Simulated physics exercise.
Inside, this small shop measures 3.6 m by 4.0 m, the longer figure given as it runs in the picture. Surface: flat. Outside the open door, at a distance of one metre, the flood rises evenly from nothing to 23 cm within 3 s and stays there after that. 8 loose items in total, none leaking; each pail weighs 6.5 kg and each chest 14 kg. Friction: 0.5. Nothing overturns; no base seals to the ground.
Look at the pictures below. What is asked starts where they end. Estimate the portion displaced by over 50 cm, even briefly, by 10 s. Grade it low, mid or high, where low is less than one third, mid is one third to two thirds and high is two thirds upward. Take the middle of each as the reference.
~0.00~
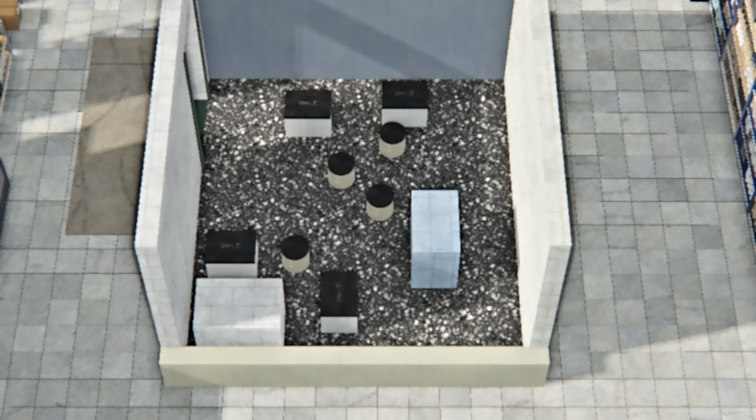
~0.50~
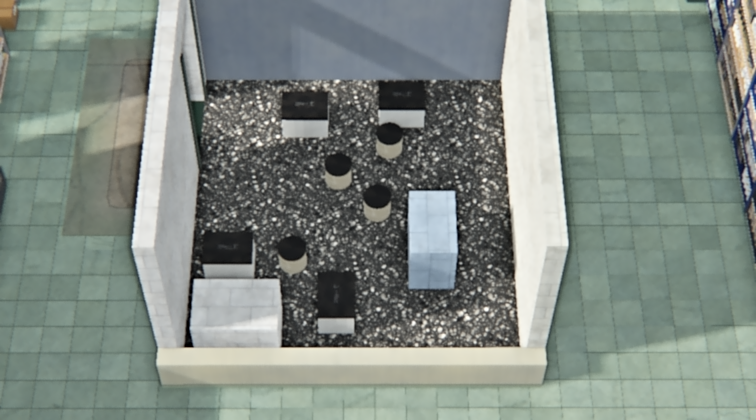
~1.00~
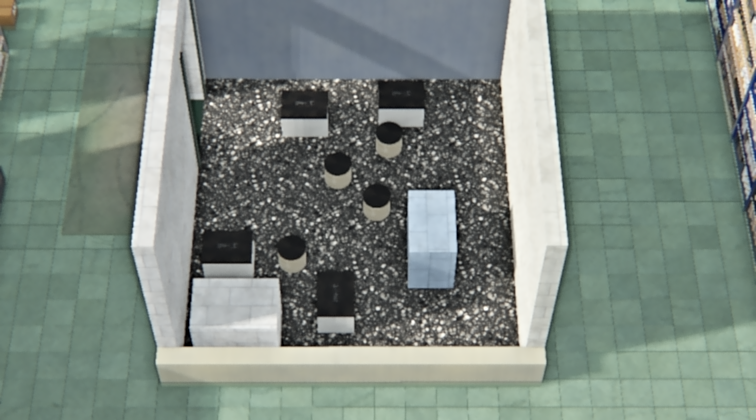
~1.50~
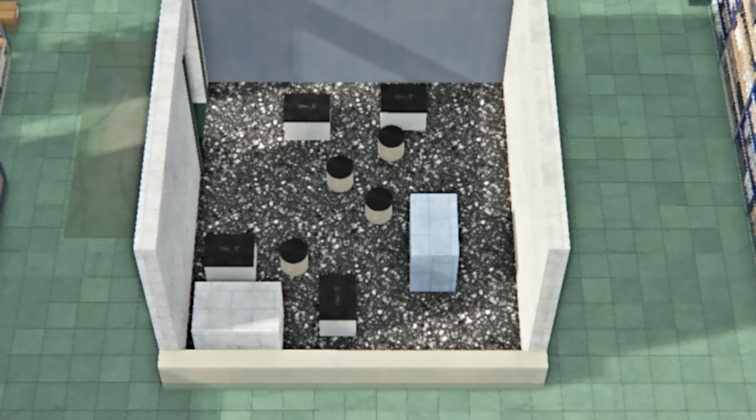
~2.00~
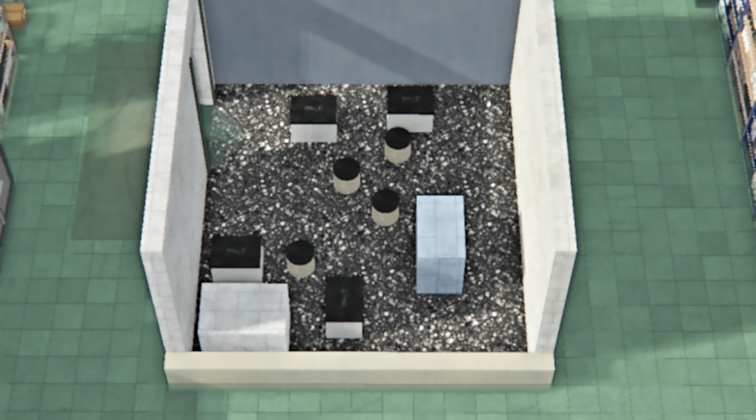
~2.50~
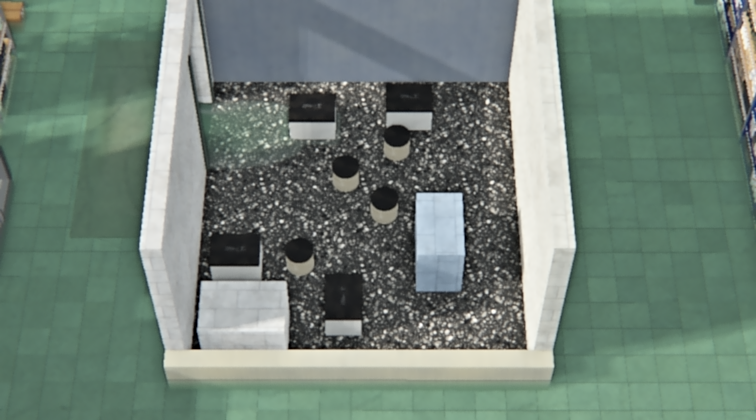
Grade: Mid.
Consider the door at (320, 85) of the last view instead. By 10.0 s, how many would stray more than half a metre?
Then it comes to 6 of them.
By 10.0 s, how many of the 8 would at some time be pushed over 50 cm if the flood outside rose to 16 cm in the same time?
Then the count would be 3.
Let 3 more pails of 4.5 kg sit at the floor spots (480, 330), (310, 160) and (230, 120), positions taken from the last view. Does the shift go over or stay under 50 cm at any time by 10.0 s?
For each in turn I get a greater distance, a greater distance and a greater distance.
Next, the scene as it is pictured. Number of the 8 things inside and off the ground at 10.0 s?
Count at that moment: 6.
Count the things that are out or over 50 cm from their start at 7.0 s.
Count: 4.
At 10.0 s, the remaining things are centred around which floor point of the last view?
(376, 294).
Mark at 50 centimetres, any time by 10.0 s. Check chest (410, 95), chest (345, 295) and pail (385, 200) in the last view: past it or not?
Result, in turn: Exceeded / stayed within / exceeded.
After 3.5 s 0 of 8 are over 50 cm from their spots; 0 afloat.
After 4.5 s 2 of 8 are over 50 cm from their spots; 1 afloat.
After 7.0 s 4 of 8 are over 50 cm from their spots; 3 afloat.
After 10.0 s 5 of 8 are over 50 cm from their spots, and 5 have been at some point; 6 afloat.
